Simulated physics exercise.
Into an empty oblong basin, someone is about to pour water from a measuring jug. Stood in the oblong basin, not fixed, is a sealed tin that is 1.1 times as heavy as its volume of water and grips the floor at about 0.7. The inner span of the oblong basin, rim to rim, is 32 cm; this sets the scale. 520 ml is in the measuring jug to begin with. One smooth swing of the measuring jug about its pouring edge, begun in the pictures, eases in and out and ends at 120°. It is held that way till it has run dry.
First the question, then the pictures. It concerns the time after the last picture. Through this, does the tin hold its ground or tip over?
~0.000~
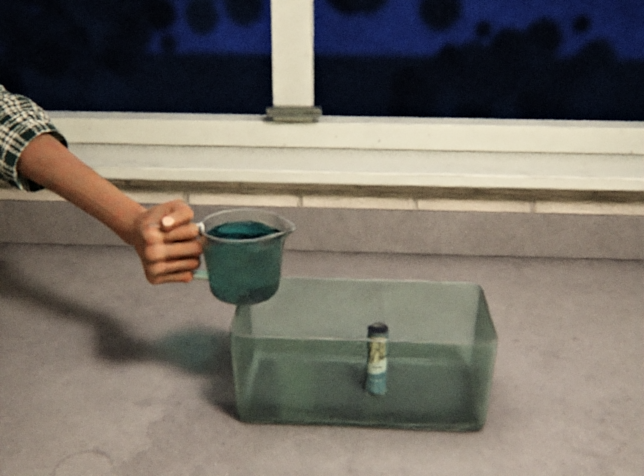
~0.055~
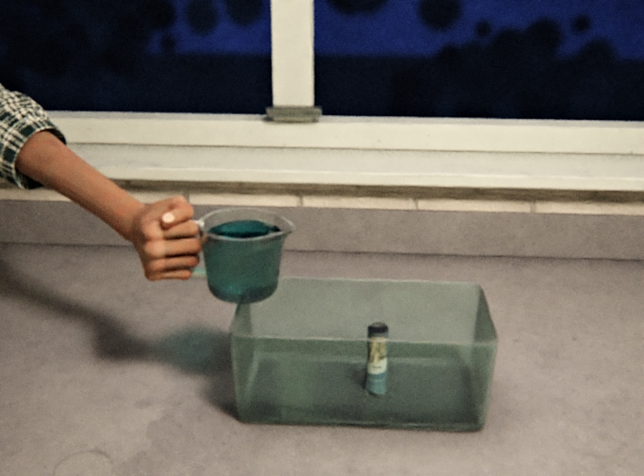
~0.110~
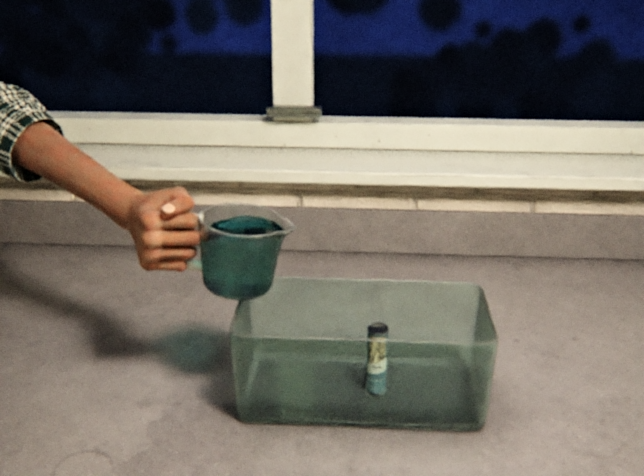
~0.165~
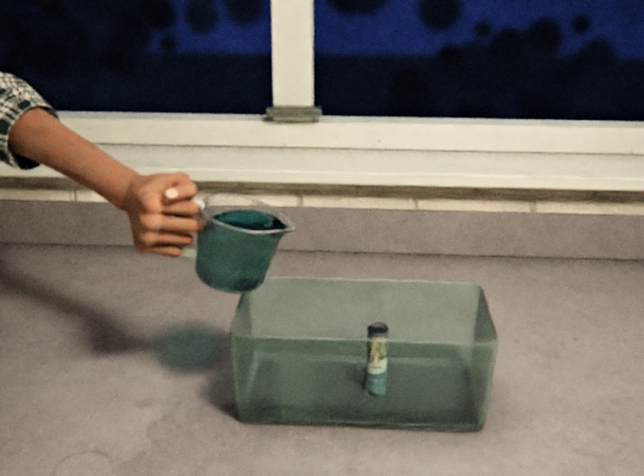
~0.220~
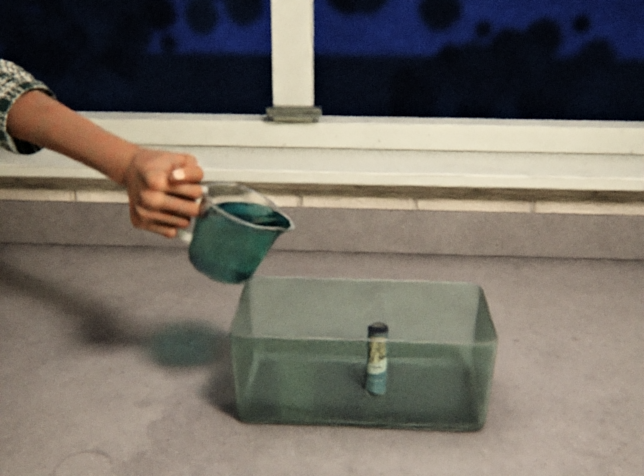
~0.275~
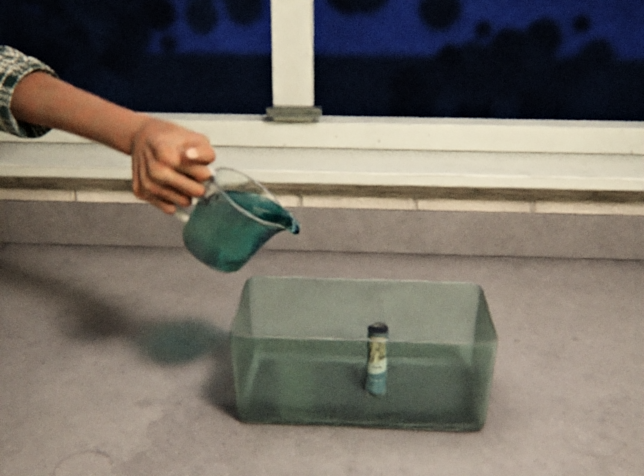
It is upset.
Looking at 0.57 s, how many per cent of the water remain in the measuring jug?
40 %.
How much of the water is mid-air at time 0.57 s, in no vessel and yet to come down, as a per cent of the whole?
42 %.
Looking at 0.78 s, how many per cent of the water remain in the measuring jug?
Close to 1 in a hundred.
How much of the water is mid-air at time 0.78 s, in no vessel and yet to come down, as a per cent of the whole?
Airborne fraction: Approx. 9 %.
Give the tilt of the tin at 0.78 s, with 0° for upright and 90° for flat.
Tilt: Around 90°.
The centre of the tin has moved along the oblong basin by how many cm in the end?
It finishes around 8.5 cm from where it began.
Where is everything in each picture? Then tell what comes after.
The first picture shows tilt 0°; pouring edge (296, 227); surface from (205, 233) to (284, 234); the oblong basin's rim runs from (239, 304) to (490, 312); the tin's top is at (378, 331).
The second picture shows tilt 2°; pouring edge (296, 227); surface from (205, 232) to (284, 233).
The third picture shows tilt 6°; pouring edge (295, 227); surface from (204, 229) to (285, 228).
The fourth picture shows tilt 14°; pouring edge (295, 227); surface from (203, 222) to (288, 224).
The fifth picture shows tilt 24°; pouring edge (295, 227); surface from (201, 213) to (291, 223); 1 per cent is over the edge.
The sixth picture shows tilt 36°; pouring edge (294, 228); surface from (196, 206) to (288, 217); 2 per cent is over the edge.
After 0.57 s the tilt is 103° and 40 per cent is still to pour; the tin stands where it began.
After 0.78 s the tilt is 120° and 1 per cent is still to pour; the tin lies on its side.
After 1.01 s the tilt is 120° and 0 per cent is still to pour; the tin lies on its side.
After 1.25 s the tilt is 120° and 0 per cent is still to pour; the tin lies on its side.
In the end the tin lies on its side.
